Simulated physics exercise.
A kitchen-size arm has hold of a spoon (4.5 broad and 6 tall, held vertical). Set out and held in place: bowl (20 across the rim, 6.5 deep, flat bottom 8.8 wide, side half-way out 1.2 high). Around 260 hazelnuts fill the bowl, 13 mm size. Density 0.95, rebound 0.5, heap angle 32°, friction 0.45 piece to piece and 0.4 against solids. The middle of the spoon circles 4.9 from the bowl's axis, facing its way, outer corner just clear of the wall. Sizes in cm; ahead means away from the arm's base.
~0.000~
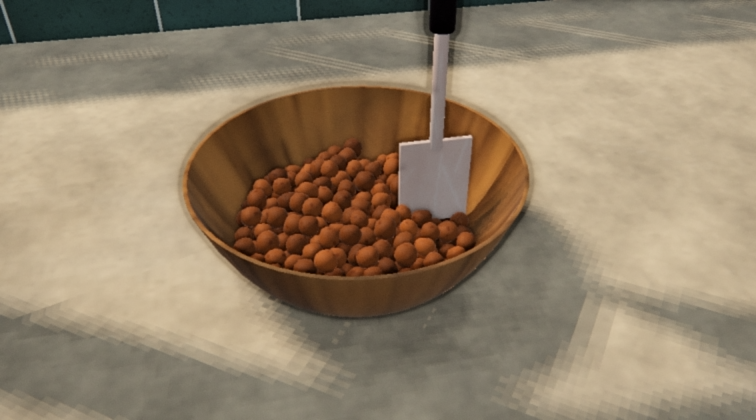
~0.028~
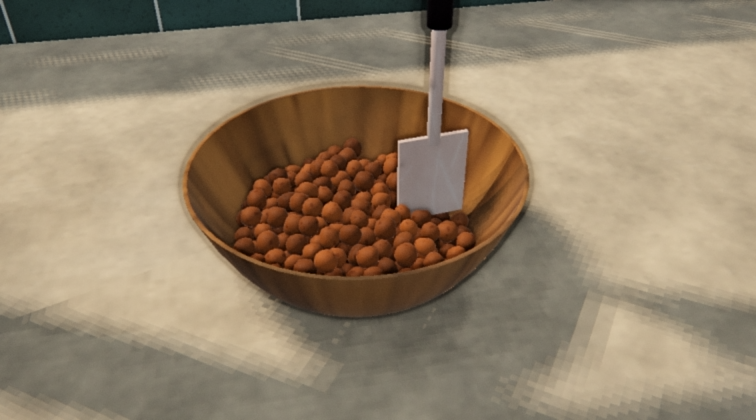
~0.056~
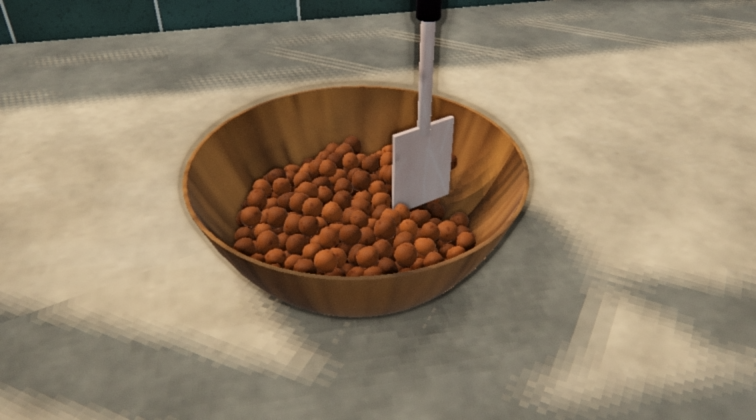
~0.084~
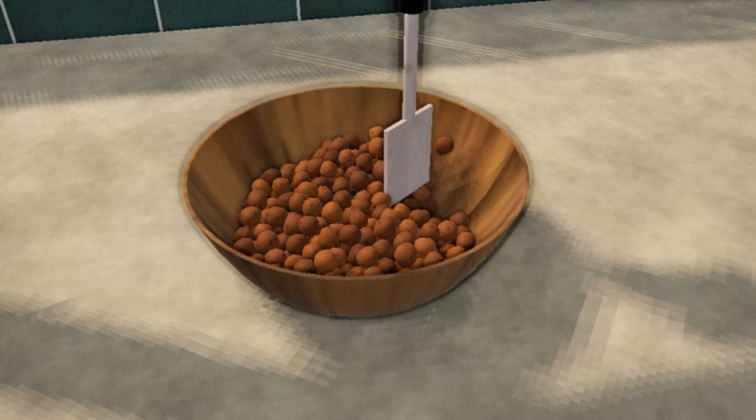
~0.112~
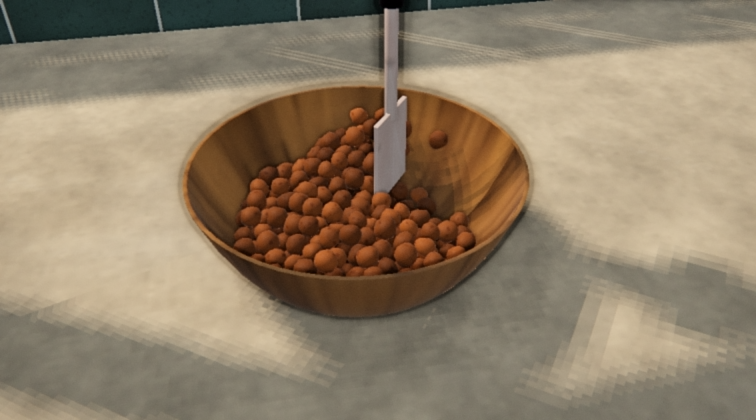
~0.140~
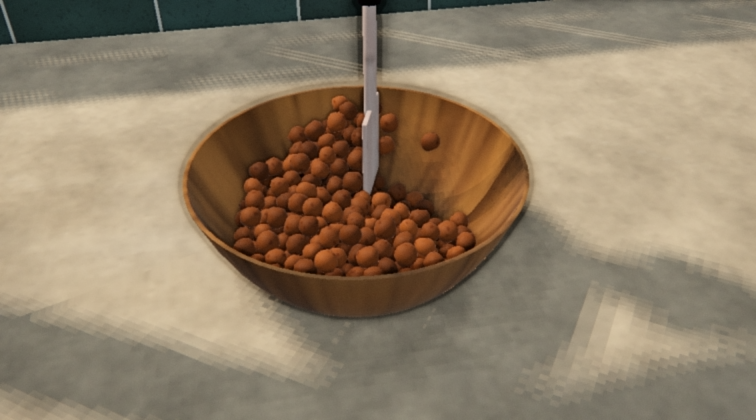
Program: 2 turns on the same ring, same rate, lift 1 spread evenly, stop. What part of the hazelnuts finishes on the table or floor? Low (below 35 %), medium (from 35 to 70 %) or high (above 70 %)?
Answer: Low; below 35 % of the hazelnuts finish on the table or floor.
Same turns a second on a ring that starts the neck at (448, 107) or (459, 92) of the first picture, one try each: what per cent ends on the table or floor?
About 20 and 10 per cent.
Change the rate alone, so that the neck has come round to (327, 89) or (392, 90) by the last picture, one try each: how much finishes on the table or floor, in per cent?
About 35 and 5 per cent.
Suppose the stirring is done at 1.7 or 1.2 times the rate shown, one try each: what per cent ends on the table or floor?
About 45 and 30 per cent.
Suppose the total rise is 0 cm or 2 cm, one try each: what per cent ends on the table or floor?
About 25 and 10 per cent.
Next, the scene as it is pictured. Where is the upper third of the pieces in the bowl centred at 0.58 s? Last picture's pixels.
Around (461, 187).
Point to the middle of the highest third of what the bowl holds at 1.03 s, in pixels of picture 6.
At about (323, 259).
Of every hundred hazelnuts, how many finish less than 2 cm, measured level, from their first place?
About 5 per cent.
After 0.58 s, 325° round, highest piece 8 above the table; 240 in the bowl, 17 on the table or floor, 7 in flight or on the tool.
After 1.03 s, 221° round, highest piece 8 above the table; 224 in the bowl, 39 on the table or floor, 1 in flight or on the tool.
After 1.45 s, 0° round, highest piece 7 above the table; 217 in the bowl, 47 on the table or floor.
After 2.15 s, 0° round, highest piece 7 above the table; 217 in the bowl, 47 on the table or floor.
At rest, 217 in the bowl, 47 on the table or floor. That is 18 % on the table or floor.
